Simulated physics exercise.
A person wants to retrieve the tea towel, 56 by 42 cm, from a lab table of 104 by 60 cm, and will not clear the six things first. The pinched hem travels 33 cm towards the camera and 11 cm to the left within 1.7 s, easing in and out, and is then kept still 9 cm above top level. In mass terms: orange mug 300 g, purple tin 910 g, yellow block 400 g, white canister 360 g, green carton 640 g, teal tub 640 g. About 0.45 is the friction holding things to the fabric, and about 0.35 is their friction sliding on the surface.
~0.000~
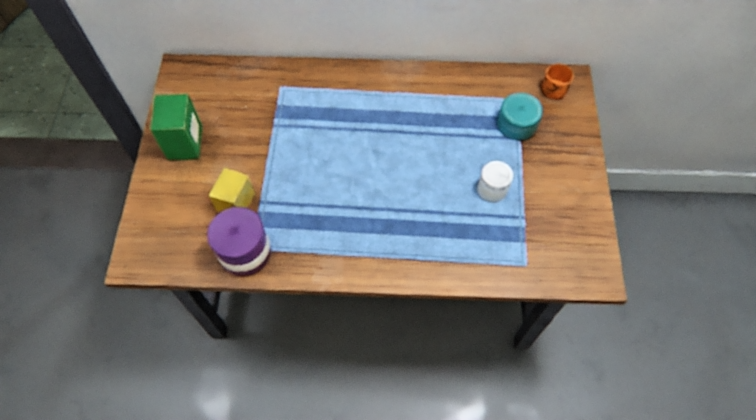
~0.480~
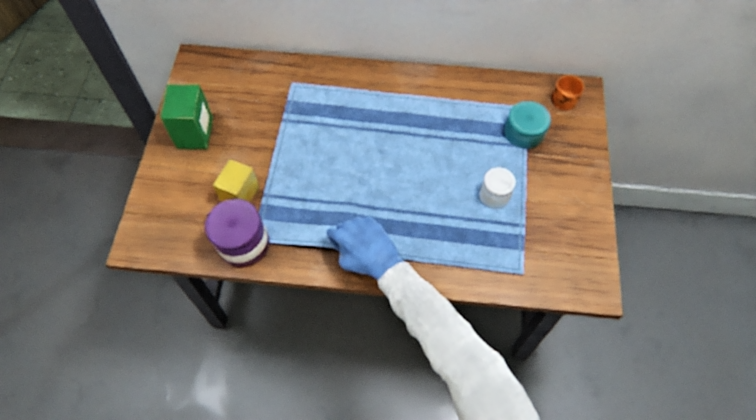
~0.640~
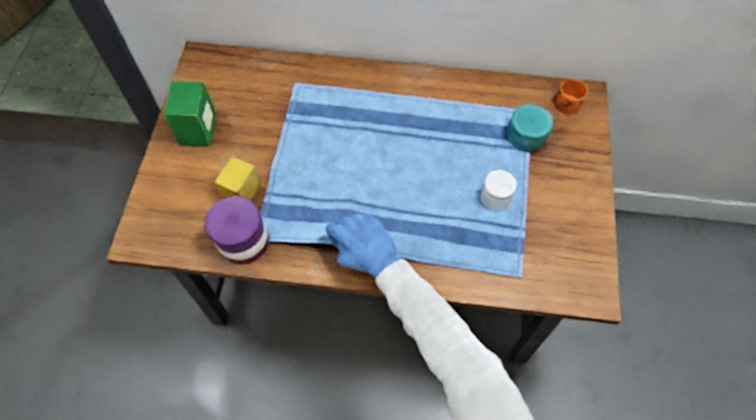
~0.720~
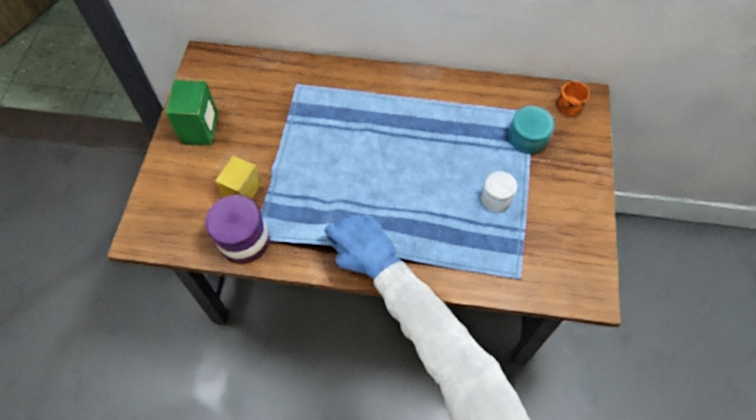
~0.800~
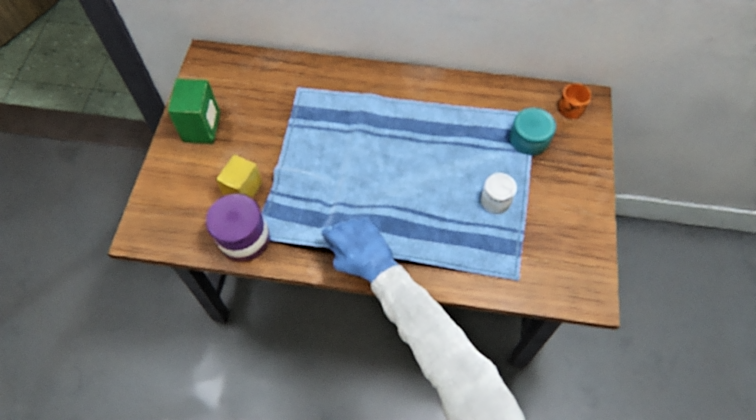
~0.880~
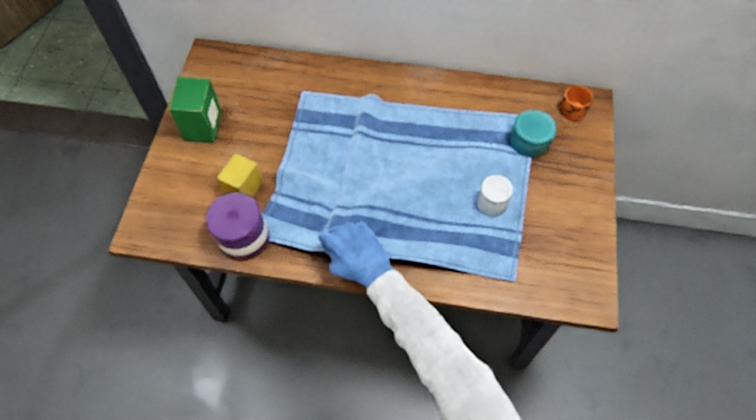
A blue-gloved hand pinching the near edge of a blue towel on a wooden table, tugging it slightly left and wrinkling it.
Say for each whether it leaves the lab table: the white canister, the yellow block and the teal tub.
The white canister is off. The yellow block is on. The teal tub is on.
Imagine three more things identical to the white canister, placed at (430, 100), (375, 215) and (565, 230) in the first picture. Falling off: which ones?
Still on top, off the top, still on top.
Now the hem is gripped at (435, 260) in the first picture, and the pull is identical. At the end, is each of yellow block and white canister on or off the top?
When everything settles, the yellow block survives on top and the white canister tips off.
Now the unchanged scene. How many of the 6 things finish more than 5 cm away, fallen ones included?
Total: 1.
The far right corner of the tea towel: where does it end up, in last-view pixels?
(417, 269), roughly.
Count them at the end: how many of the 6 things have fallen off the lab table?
In total, 1 of the things.
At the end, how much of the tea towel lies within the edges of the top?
Share within the edges: Approx. 35 %.
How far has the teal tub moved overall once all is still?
The teal tub ends up about 4 cm from its start.
After 1.2 s, 95 % of the tea towel is still over the top; white canister 9 cm off its start, teal tub 3 cm off its start.
After 1.6 s, 75 % of the tea towel is still over the top; white canister 20 cm off its start, teal tub 3 cm off its start.
After 2.0 s, 55 % of the tea towel is still over the top; white canister 30 cm off its start at (386, 272), teal tub 3 cm off its start at (525, 133).
After 2.3 s, 40 % of the tea towel is still over the top; white canister over the edge, teal tub 3 cm off its start.
After 3.9 s, 35 % of the tea towel is still over the top; white canister over the edge, teal tub 3 cm off its start at (525, 133), yellow block 0 cm off its start at (237, 170).
